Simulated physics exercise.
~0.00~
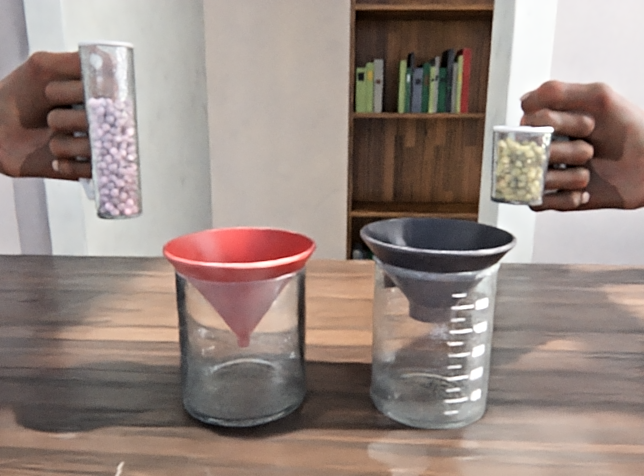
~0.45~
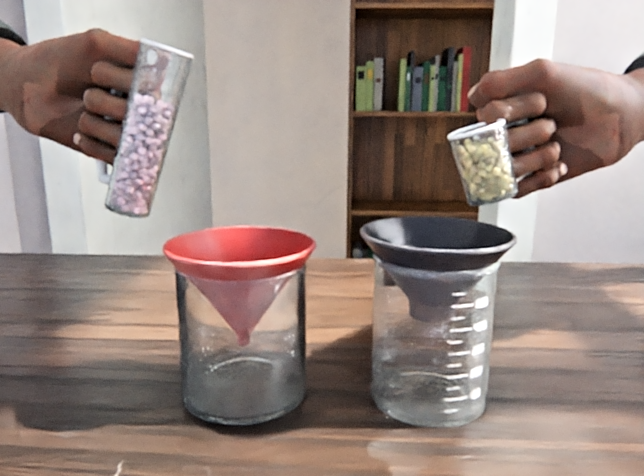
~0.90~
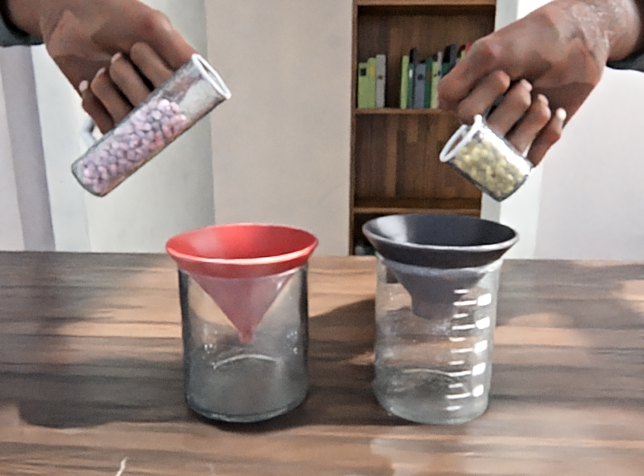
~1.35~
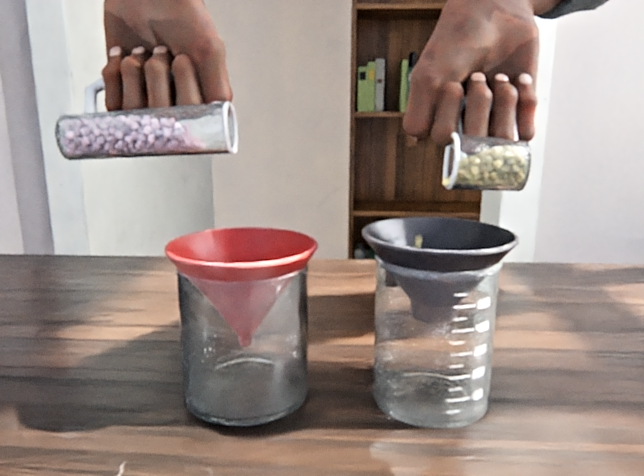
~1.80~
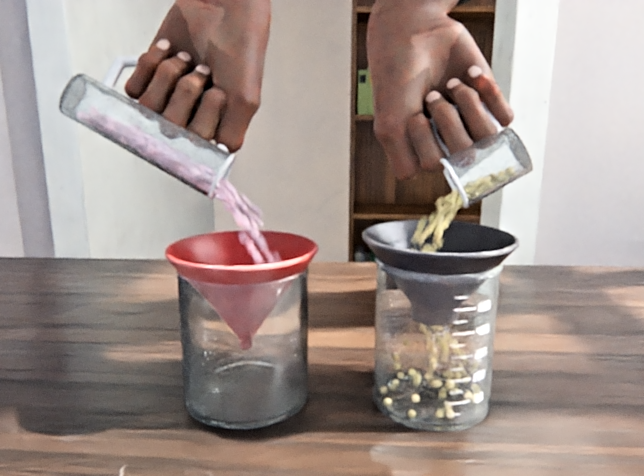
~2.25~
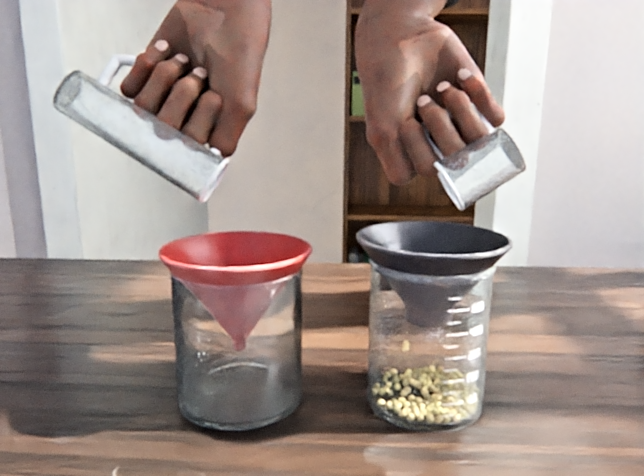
Two hands tipped small clear cups over funnels set in glass jars, pouring pink pieces into the red funnel and yellowish ones into the dark funnel. The yellowish pieces dropped into the right jar, but the pink ones clogged their funnel, leaving the left jar empty.
